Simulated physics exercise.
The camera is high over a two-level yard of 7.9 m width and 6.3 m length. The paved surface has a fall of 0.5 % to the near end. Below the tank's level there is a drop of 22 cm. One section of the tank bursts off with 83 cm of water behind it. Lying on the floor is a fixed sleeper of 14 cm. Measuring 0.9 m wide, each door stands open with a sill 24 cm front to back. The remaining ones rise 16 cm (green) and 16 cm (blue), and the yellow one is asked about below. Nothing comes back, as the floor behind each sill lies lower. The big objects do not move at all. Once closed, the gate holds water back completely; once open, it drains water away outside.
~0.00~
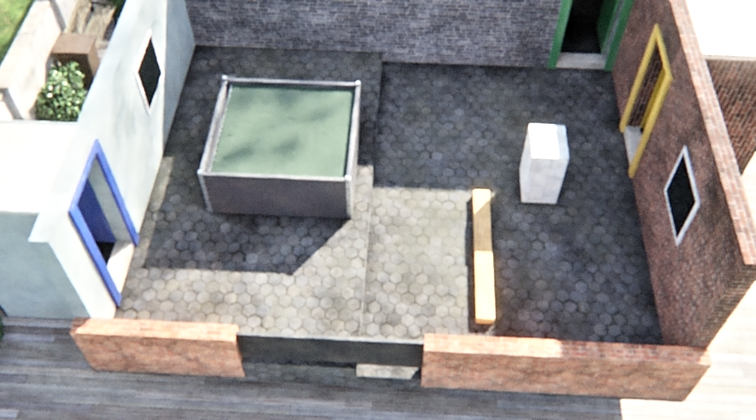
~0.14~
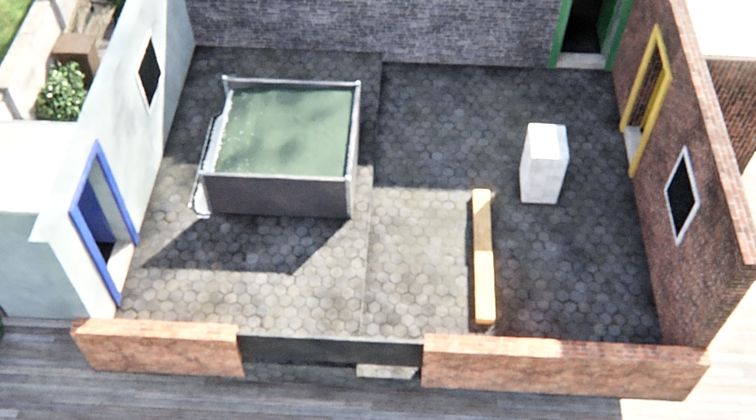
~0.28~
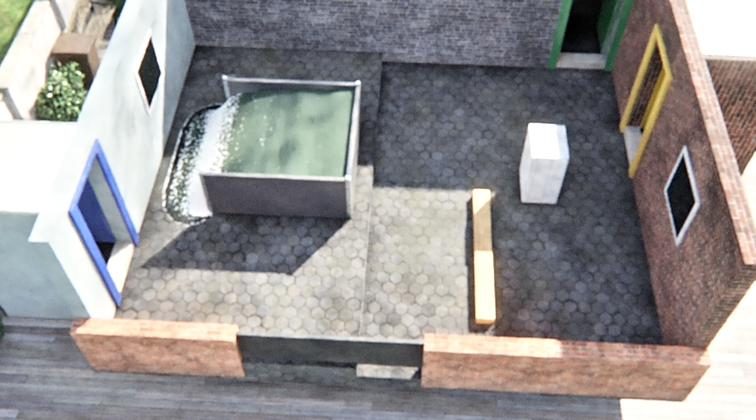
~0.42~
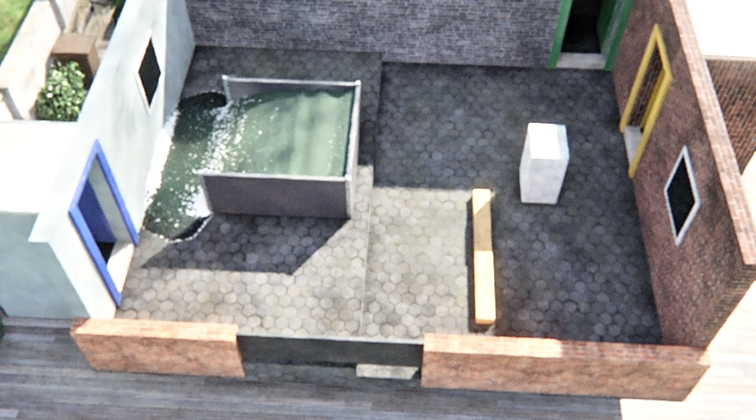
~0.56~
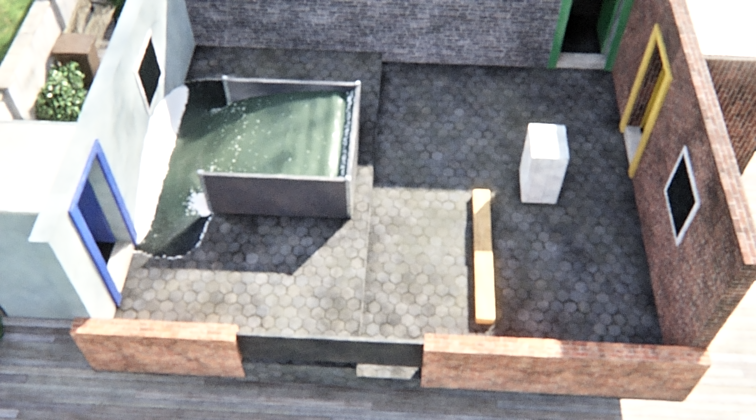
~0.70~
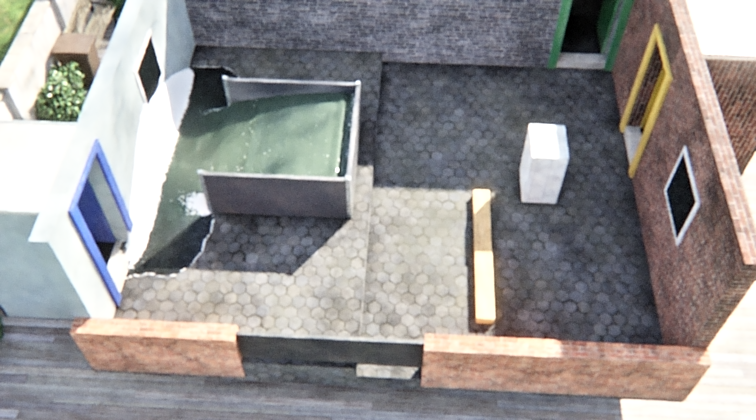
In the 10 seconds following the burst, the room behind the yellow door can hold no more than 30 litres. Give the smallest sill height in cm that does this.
Roughly 11 cm is needed.
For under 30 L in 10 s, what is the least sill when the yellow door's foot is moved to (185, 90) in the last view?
You'd want it roughly 24 cm high.
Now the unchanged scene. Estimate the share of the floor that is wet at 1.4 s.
Approximately 15 %.
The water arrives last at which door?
The yellow door.
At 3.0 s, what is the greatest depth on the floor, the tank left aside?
36 cm.
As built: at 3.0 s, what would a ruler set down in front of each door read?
Depths in cm: Green 0, blue 14, yellow 0.
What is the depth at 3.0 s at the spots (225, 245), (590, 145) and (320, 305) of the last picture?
About 1, 0 and 9 cm respectively.
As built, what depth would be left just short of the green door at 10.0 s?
Depth: Near 9.0 cm.
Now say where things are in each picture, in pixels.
The first picture shows the tank at (284, 130) is whole and still, 83 cm deep; the yellow door at (643, 110) is dry.
In the second picture, water pours out at (221, 148) and has run 0.3 m, to (196, 208); about 10 cm deep outside, 83 cm at the back.
In the third picture, the gap is at (222, 151), the front 0.8 m out at (169, 198); the back of the tank holds 83 cm.
In the fourth picture, water pours out at (222, 153) and has run 1.1 m, to (178, 105); about 17 cm deep outside, 80 cm at the back.
In the fifth picture, the gap is at (222, 153), the front 1.3 m out at (184, 86); the back of the tank holds 72 cm.
In the sixth picture, the gap is at (222, 154), the front 1.6 m out at (189, 68); the back of the tank holds 72 cm; 6.9 m in a straight line remain to the yellow door at (643, 110).
After 1.4 s water covers 15 % of the floor, deepest (60 cm) near (160, 166); it has not reached the yellow door.
After 3.0 s water covers 45 % of the floor, deepest (36 cm) near (107, 340); it has not reached the yellow door.
After 10.0 s water covers 95 % of the floor, deepest (16 cm) near (504, 367); 10 cm at the yellow door, 1 litre in over its 17 cm sill.
At the yellow door as built, the water arrived by 4.2 s and peaked near 18 cm at 6.0 s.
Run again over the same 10 s with other heights there, 54 litres in over 9.5 cm, 18 litres over 12.5 cm. The limit of 30 litres is kept from about 11 cm up.
